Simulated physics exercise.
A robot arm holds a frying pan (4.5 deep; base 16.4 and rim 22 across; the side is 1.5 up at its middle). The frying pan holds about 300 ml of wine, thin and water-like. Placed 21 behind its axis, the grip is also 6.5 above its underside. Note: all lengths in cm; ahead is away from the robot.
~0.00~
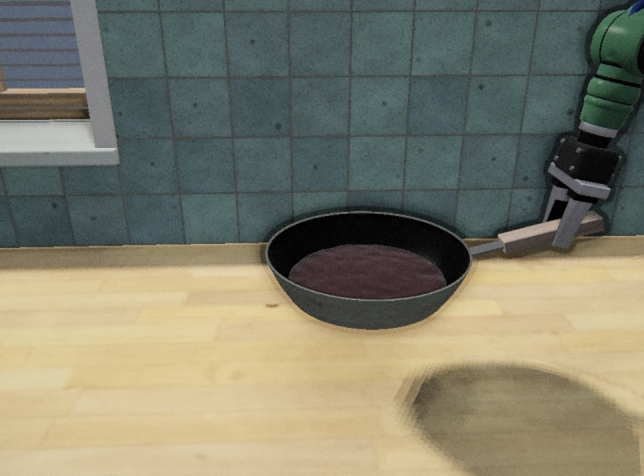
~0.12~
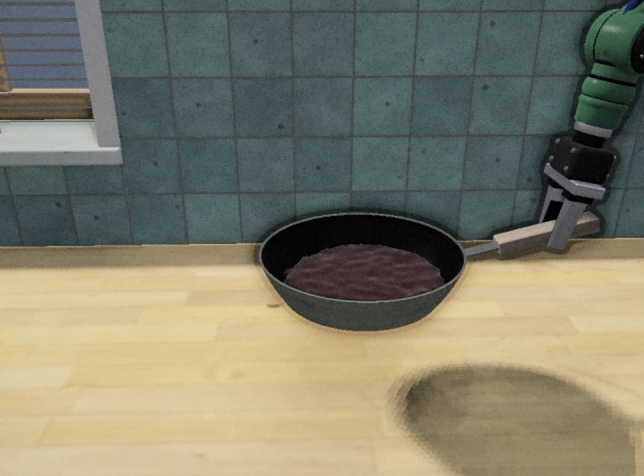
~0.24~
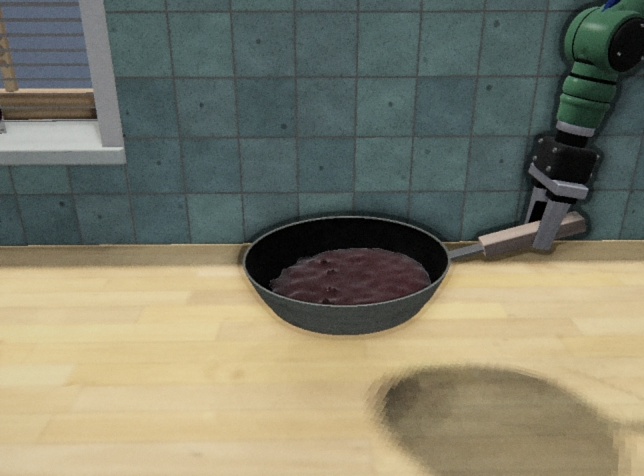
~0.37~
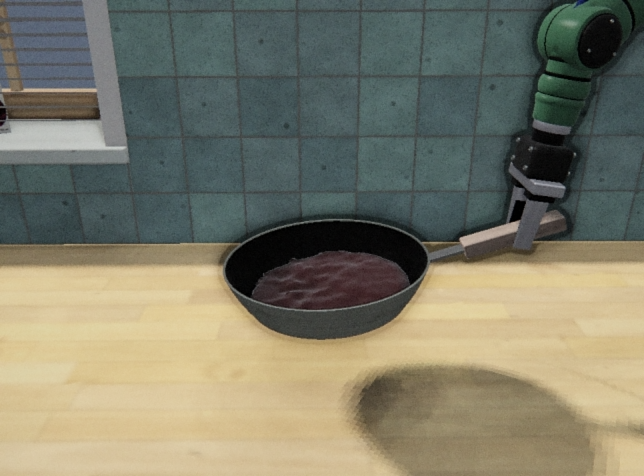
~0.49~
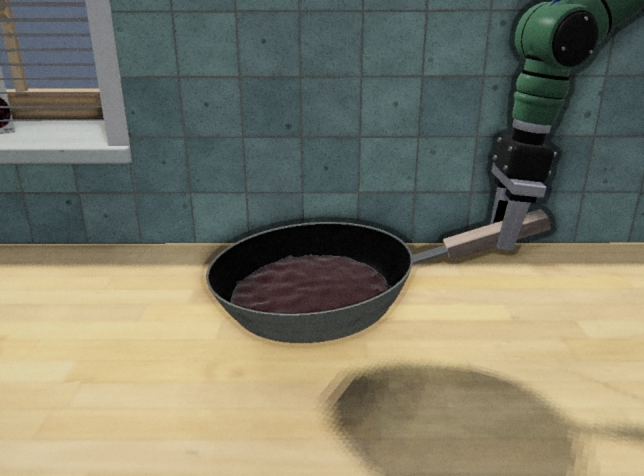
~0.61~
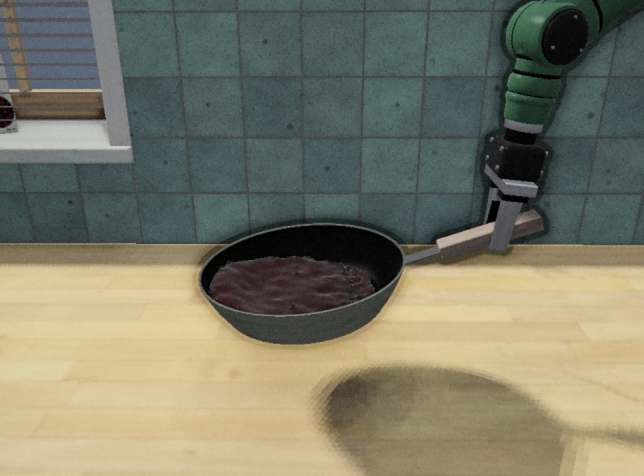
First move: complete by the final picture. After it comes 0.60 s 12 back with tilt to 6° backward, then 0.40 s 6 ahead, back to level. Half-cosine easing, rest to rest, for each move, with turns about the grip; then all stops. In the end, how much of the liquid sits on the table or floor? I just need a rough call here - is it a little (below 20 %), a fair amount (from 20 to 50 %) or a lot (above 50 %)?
It is a little, below 20 %.
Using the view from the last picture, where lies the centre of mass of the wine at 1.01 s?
About (371, 268).
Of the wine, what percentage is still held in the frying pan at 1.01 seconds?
Roughly 100 %.
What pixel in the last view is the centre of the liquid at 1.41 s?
Centre at roughly (436, 270) px.
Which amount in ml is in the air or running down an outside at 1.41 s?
About 20 ml.
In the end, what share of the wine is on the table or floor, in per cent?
Around 12 %.
After 1.01 s, tilted 3° backward, liquid up to 16 above the table; 300 ml in the frying pan.
After 1.41 s, tilted 3° backward, liquid up to 21 above the table; 265 ml in the frying pan, 10 ml on the table or floor, 20 ml in the air or running down outside.
After 1.81 s, level, liquid up to 17 above the table; 260 ml in the frying pan, 35 ml on the table or floor, 5 ml in the air or running down outside.
After 2.61 s, level, liquid up to 15 above the table; 260 ml in the frying pan, 40 ml on the table or floor.
At rest, 260 ml in the frying pan, 40 ml on the table or floor. That is 13 % on the table or floor.
